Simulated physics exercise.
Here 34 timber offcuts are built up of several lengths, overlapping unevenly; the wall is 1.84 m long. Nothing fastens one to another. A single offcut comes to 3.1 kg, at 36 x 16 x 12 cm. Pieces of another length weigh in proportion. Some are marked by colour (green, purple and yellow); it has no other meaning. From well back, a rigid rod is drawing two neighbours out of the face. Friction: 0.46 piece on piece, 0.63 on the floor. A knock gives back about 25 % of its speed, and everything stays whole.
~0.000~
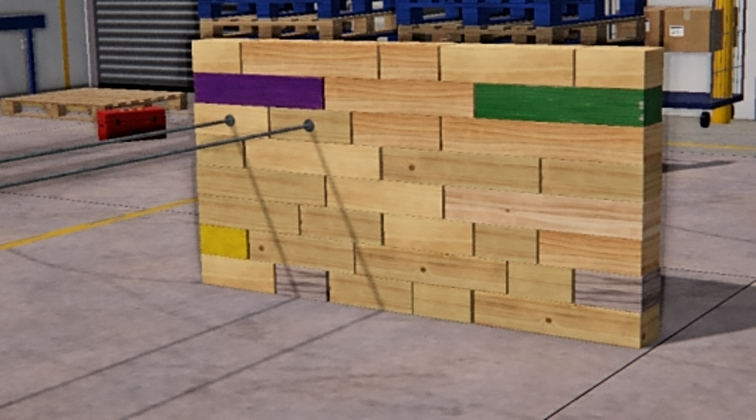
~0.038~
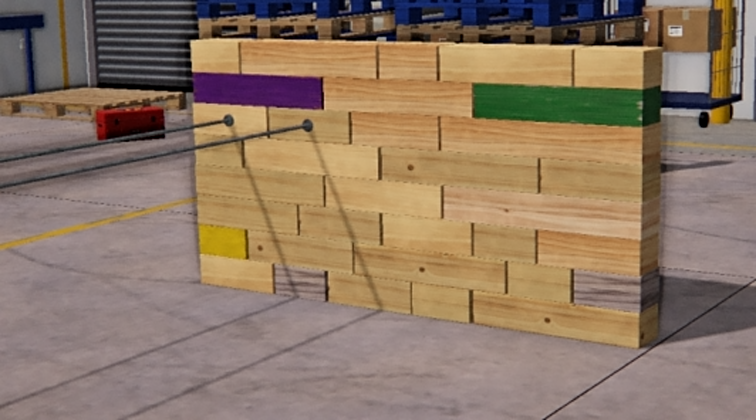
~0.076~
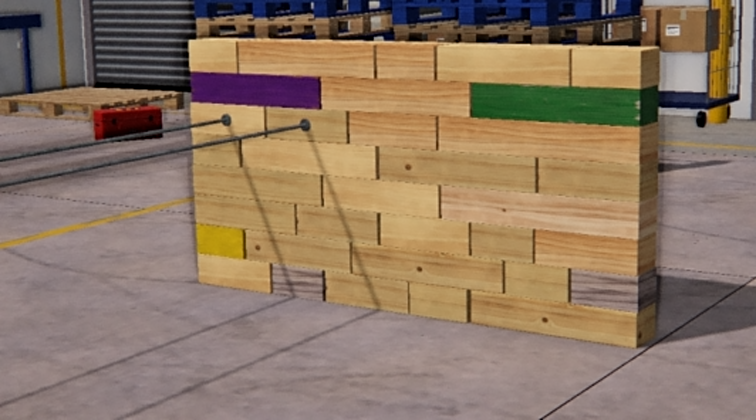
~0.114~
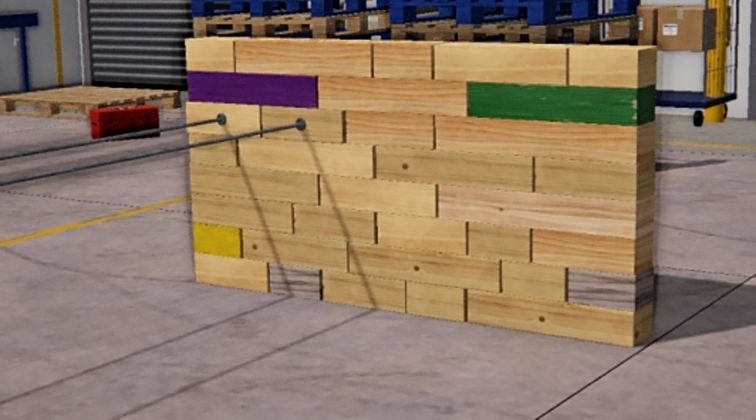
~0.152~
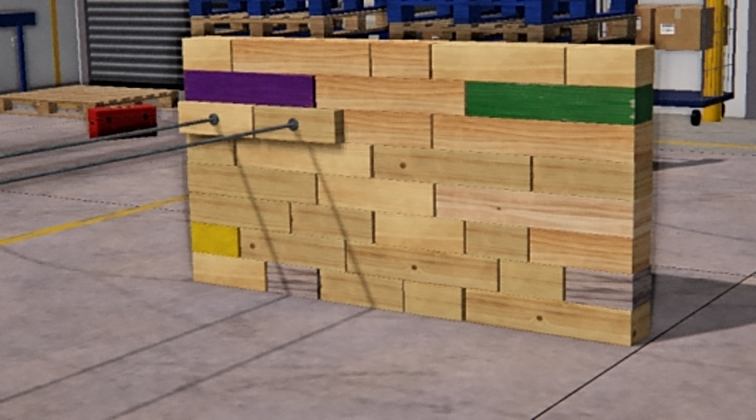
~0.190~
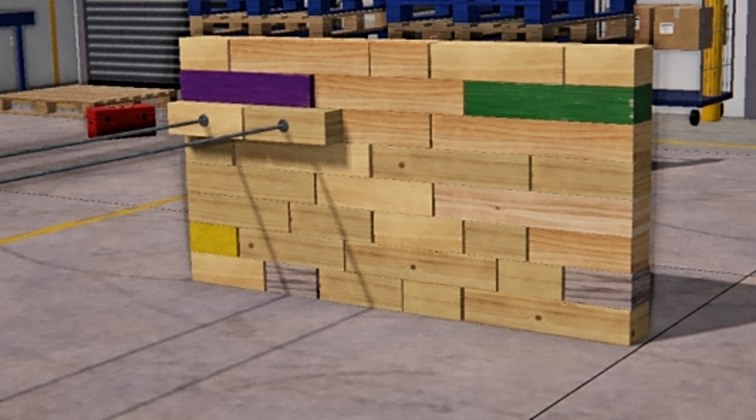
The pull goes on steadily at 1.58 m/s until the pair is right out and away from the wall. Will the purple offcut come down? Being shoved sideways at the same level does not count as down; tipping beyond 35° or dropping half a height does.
It falls.
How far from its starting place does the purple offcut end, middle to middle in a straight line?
Roughly 84 cm away.
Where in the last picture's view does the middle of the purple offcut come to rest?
Near (198, 293).
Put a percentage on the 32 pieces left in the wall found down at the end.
Near 10 per cent.
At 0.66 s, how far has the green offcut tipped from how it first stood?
About 0°.
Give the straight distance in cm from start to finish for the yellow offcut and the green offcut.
Yellow 0, green 0.
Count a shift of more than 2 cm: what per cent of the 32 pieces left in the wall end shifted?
Shifted: 10 per cent.
After 0.34 s, 2 of the 32 other offcuts down; purple offcut 36° from how it stood, 7 cm lower.
After 0.66 s, 3 of the 32 other offcuts down; purple offcut 74° from how it stood, 65 cm lower.
In the end (1.7 s), 3 of the 32 other offcuts down; purple offcut on its side; green offcut unmoved; yellow offcut unmoved. From the last view, middles, purple offcut near (198, 293), green offcut near (557, 100).
